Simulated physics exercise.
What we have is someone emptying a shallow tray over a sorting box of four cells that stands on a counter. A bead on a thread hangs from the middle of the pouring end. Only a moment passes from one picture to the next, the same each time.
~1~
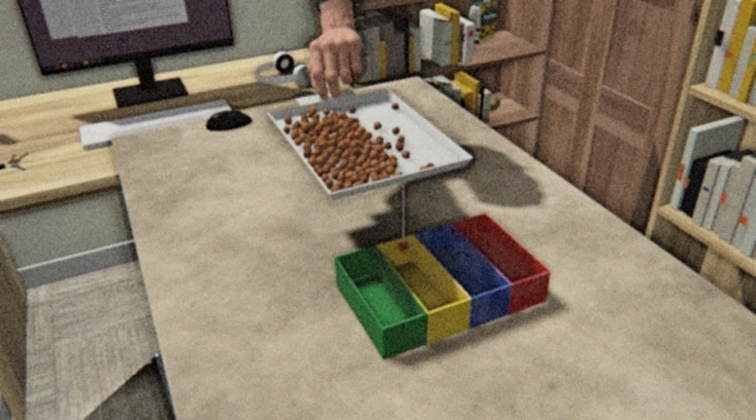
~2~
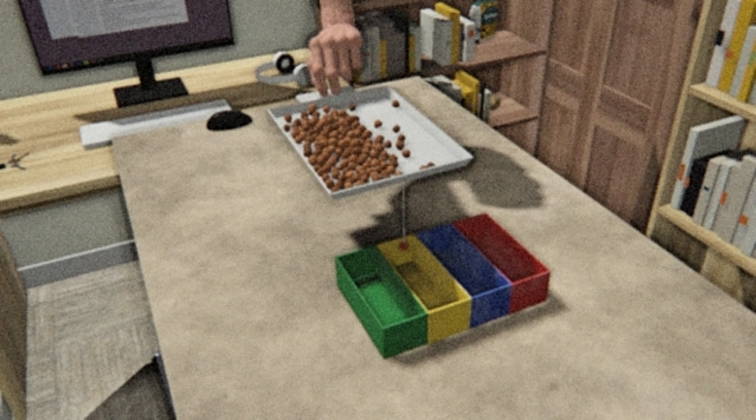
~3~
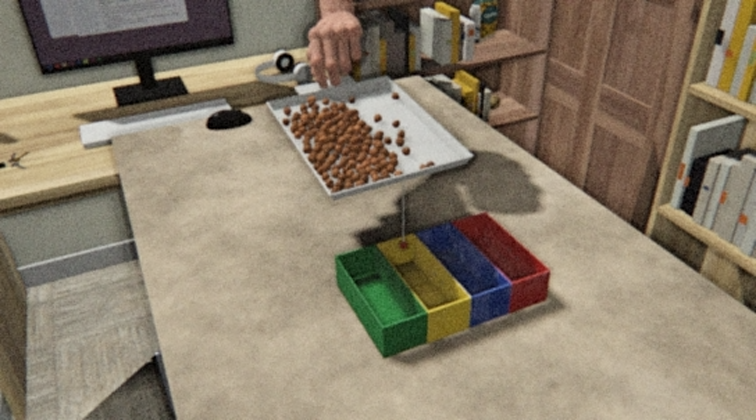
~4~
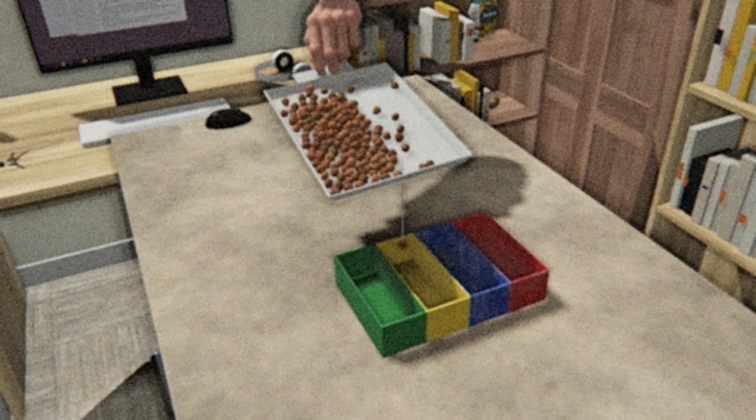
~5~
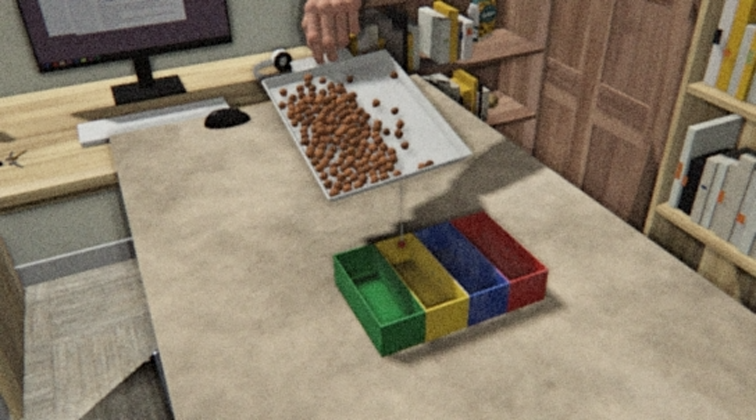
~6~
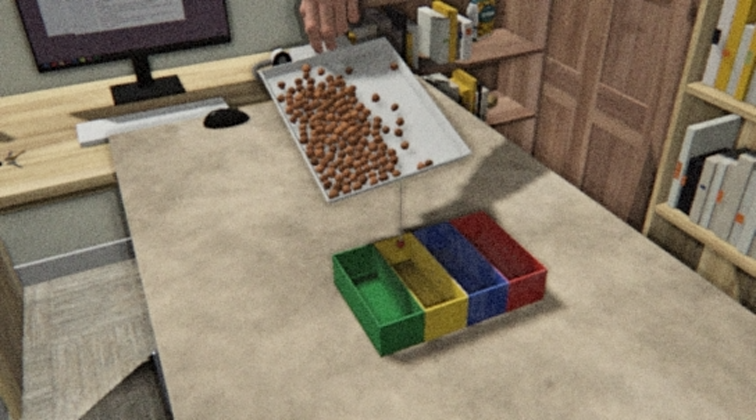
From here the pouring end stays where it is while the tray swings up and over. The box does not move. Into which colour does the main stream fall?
The green cell gets the most.
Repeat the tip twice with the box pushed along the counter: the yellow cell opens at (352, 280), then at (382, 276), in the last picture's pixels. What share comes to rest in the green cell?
Near 20 % and 40 %.
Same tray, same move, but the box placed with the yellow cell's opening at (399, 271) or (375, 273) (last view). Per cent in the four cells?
Near 70 % and 90 %.
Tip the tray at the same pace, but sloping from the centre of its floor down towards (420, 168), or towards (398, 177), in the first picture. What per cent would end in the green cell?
The first gives 10 %, the second 30 %.
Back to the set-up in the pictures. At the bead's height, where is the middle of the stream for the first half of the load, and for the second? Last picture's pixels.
Early half (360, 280), late half (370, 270).
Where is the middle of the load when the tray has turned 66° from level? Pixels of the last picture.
Near (361, 216).
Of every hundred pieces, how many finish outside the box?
Near 50 %.
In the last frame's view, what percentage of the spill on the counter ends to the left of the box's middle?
Roughly 90 in a hundred.
Shortly afterwards, tray tipped steeply; near half on the tray; a little in the green cell; a little in the yellow cell; near a third falling or outside the box.
Next, tray tipped past a quarter turn; near a third in the green cell; near a quarter in the yellow cell; only a few in the blue cell; only a few in the red cell; near half falling or outside the box.
Some moments later, tray tipped past a quarter turn; near a third in the green cell; near a quarter in the yellow cell; only a few in the blue cell; only a few in the red cell; near half falling or outside the box.
In the end, tray tipped past a quarter turn; near a third in the green cell; near a quarter in the yellow cell; only a few in the blue cell; only a few in the red cell; near half outside the box.
